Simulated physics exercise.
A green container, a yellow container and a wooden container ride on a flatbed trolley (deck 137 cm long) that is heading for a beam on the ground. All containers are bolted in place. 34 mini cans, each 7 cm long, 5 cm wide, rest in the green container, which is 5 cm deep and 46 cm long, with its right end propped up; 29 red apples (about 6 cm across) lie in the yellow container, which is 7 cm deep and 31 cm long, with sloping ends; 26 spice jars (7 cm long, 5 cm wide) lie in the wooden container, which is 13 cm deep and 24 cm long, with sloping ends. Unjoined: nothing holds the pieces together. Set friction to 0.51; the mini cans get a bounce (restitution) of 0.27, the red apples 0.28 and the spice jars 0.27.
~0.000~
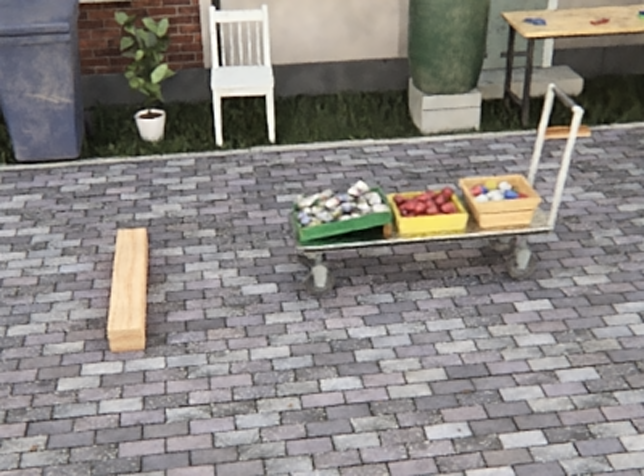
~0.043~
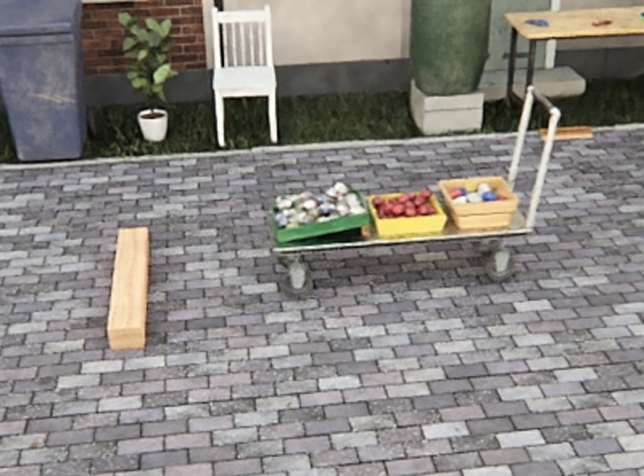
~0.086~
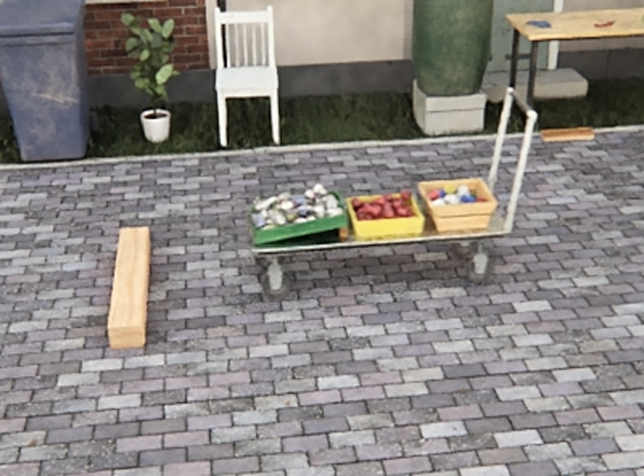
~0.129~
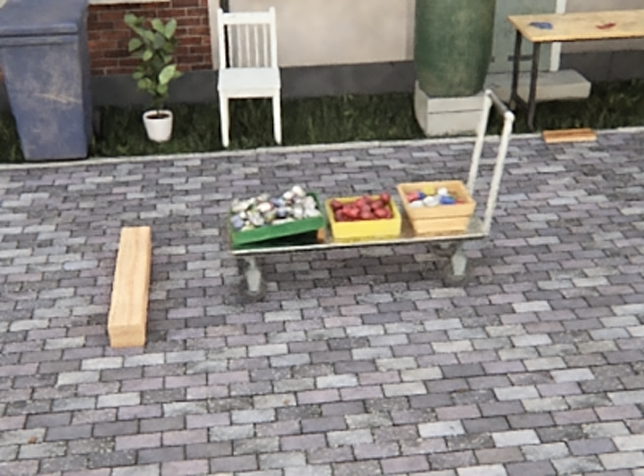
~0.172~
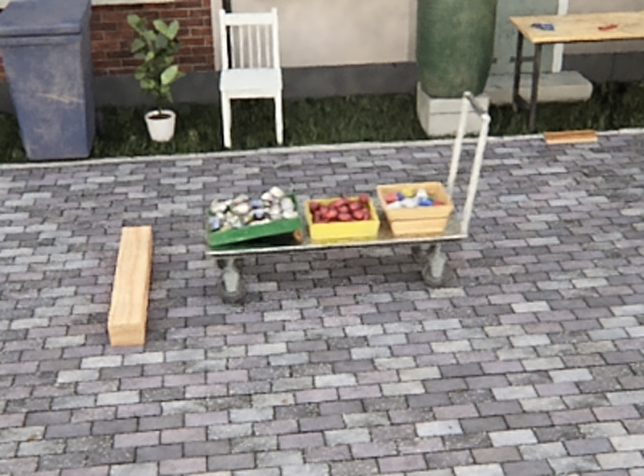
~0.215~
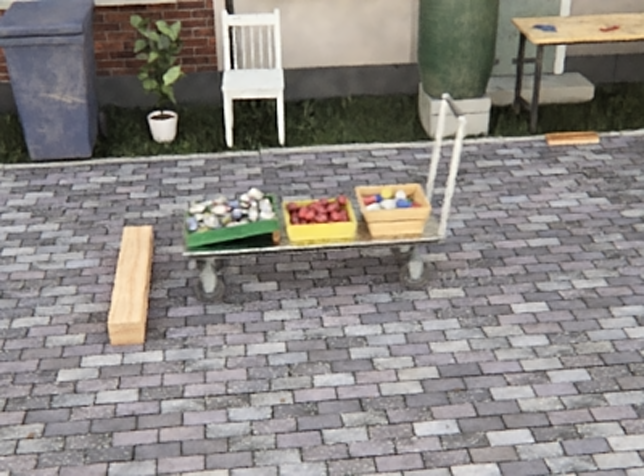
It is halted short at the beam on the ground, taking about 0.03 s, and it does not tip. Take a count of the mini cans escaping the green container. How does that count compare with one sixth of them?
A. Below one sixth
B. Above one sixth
Option B: Above one sixth.
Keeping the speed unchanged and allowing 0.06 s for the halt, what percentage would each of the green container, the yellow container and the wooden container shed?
Result - green container: 40 percent, yellow container: 30 percent, wooden container: 10 percent.
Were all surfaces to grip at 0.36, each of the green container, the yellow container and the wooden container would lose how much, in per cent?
Green container 40%, yellow container 20%, wooden container 10%.
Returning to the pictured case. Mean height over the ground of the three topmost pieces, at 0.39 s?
On average they sit about 54 cm high.
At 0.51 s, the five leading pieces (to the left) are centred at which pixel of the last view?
Centre approx. at (88, 226) px.
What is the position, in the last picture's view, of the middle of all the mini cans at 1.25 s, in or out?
I'd put the middle close to (155, 224).
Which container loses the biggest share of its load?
That would be the green container.
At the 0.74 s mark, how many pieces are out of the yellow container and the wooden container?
The yellow container is at about 6 and the wooden container at about 1.
After 0.29 s, the wheels strike.
After 0.39 s, green container 30 in, 4 out, yellow container 28 in, 1 out and wooden container 26 in, 0 out.
After 0.51 s, green container 23 in, 11 out, yellow container 23 in, 6 out and wooden container 26 in, 0 out.
After 0.74 s, green container 21 in, 13 out, yellow container 23 in, 6 out and wooden container 25 in, 1 out.
Final count (at 1.25 s), green container 20 in, 14 out, yellow container 22 in, 7 out and wooden container 25 in, 1 out. Asked share, 14 of 34, 41 per cent.
